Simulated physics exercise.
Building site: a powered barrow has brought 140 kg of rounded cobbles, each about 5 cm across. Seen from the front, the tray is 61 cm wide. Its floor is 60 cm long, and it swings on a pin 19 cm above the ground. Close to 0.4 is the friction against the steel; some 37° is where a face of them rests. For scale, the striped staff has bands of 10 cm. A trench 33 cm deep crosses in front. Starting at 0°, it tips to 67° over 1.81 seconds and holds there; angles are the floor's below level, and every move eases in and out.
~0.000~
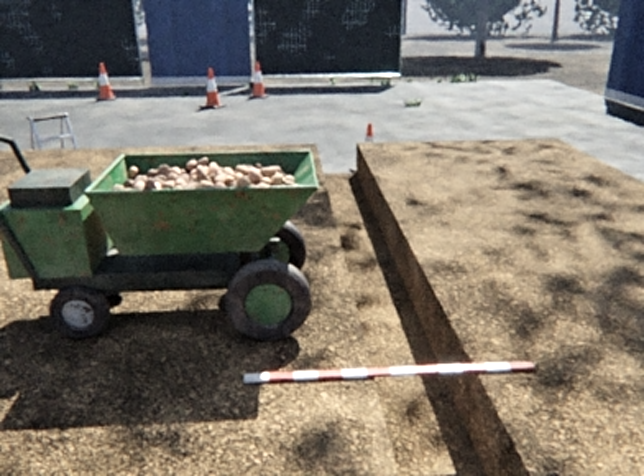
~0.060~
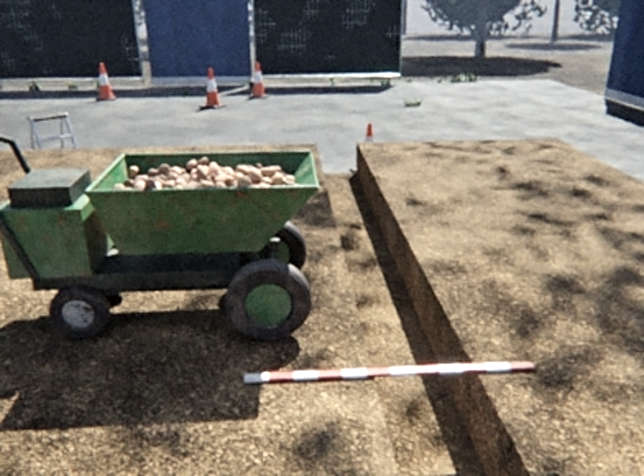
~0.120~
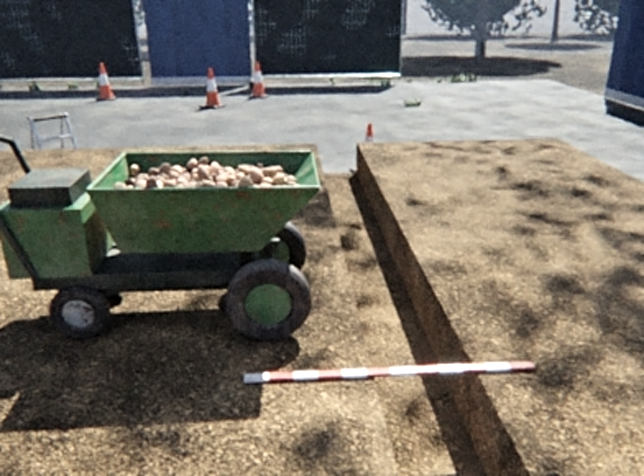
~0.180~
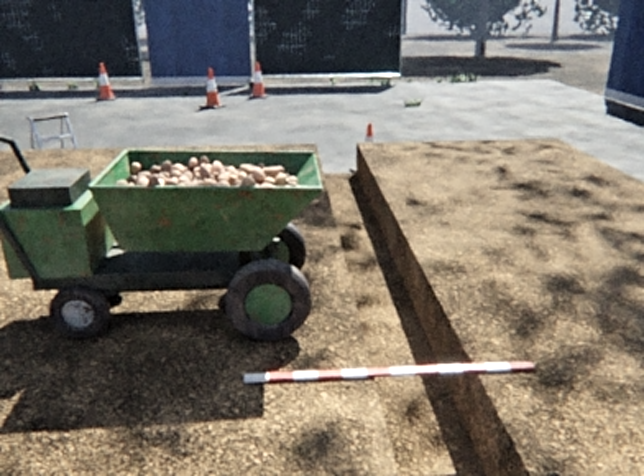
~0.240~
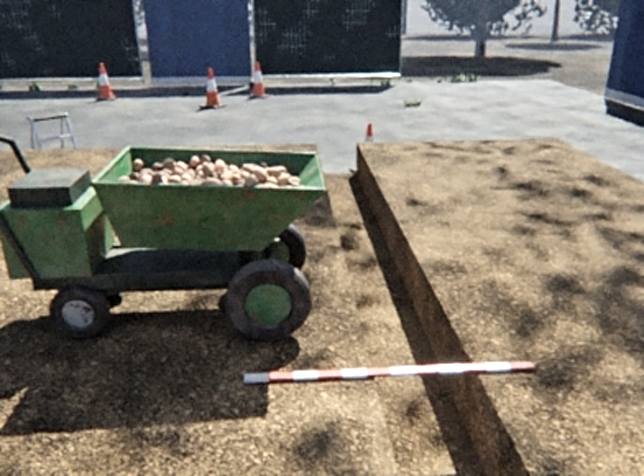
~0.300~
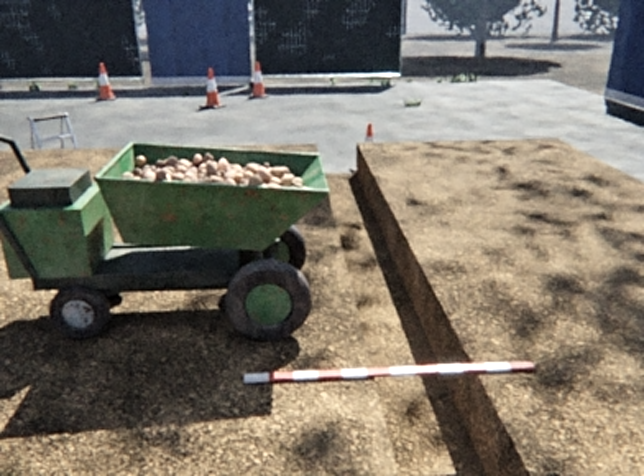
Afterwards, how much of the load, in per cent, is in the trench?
About 85 per cent.
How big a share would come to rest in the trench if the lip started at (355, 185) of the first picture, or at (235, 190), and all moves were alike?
The first gives about 50 percent and the second about 80 percent.
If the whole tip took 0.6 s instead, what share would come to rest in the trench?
Near 60 per cent.
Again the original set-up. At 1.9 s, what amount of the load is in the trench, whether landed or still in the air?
40 per cent, give or take.
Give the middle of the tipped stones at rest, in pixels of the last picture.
Roughly (413, 342), I'd say.
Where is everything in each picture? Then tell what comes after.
The first picture shows lip at (318, 188), floor tilted 0°, highest stones at (216, 172).
In the second picture, the tray is at 0°, its lip at (318, 188); the top of the load is at (208, 170); the stones move at 0.1 m/s on average.
In the third picture, the tray is at 1°, its lip at (319, 188); the top of the load is at (205, 171); the stones move at 0.1 m/s on average.
The fourth picture shows lip at (322, 189), floor tilted 2°, highest stones at (207, 170); the stones move at 0.2 m/s on average.
The fifth picture shows lip at (325, 190), floor tilted 3°, highest stones at (202, 171); the stones move at 0.2 m/s on average.
The sixth picture shows lip at (328, 192), floor tilted 5°, highest stones at (180, 168); the stones move at 0.3 m/s on average.
After 1.4 s the floor is at 57°; 99 % in the tray, 1 % in the trench; the foremost stones are at (399, 254).
After 1.9 s the floor is at 67°; 49 % in the tray, 42 % in the trench, 9 % past the trench; the foremost stones are at (512, 310).
After 2.3 s the floor is at 67°; 23 % in the tray, 62 % in the trench, 15 % past the trench; the foremost stones are at (552, 301).
After 4.2 s the floor is at 67°; 0 % in the tray, 85 % in the trench, 15 % past the trench; the foremost stones are at (562, 295).
